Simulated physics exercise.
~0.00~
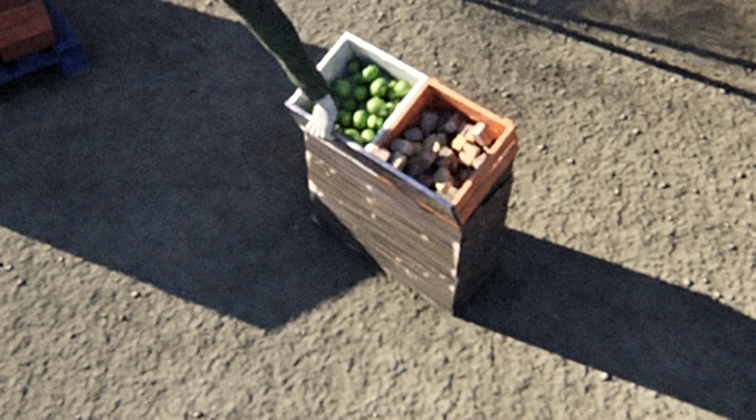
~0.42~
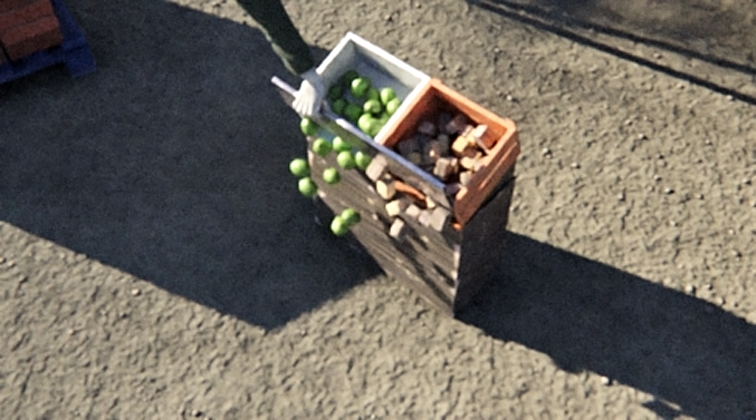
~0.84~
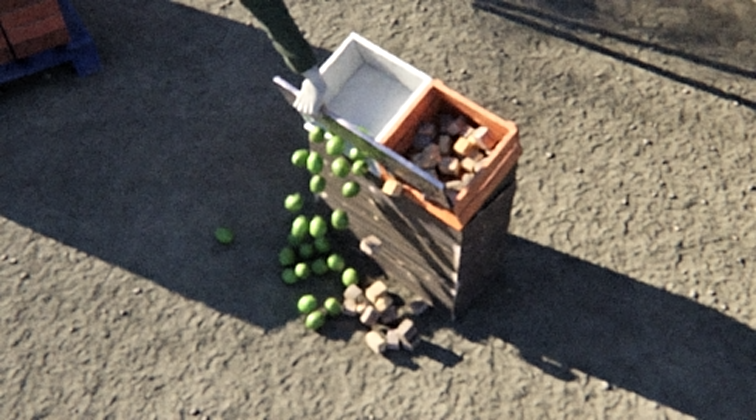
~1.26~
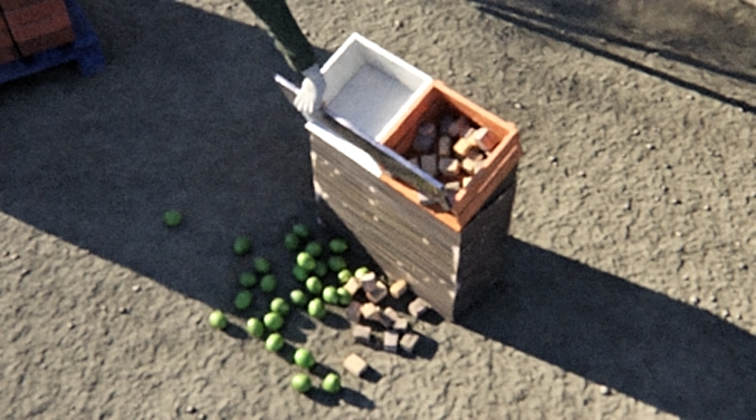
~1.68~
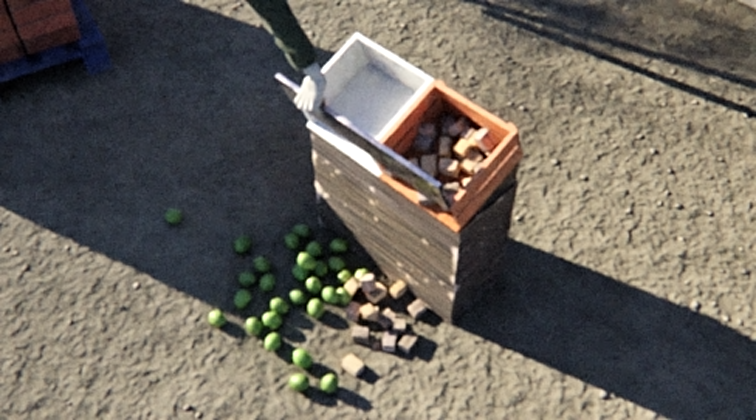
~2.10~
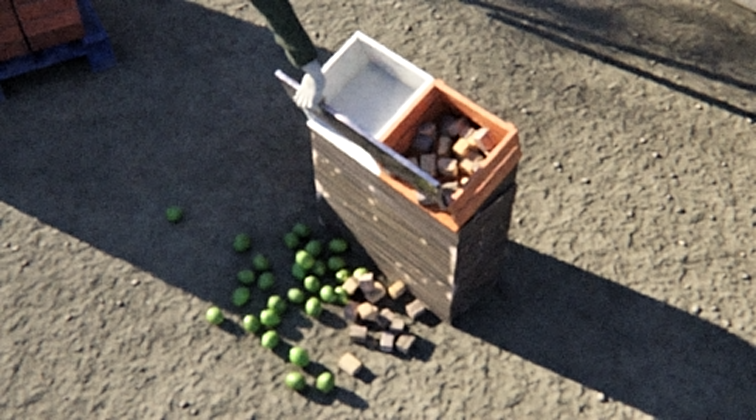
Green limes poured out of a sloping white bin as a pale gloved hand shifted the gate along its lower side, and wooden chunks tumbled from the orange bin beside it, leaving the white one empty, the orange one partly full, and both goods scattered on the ground.
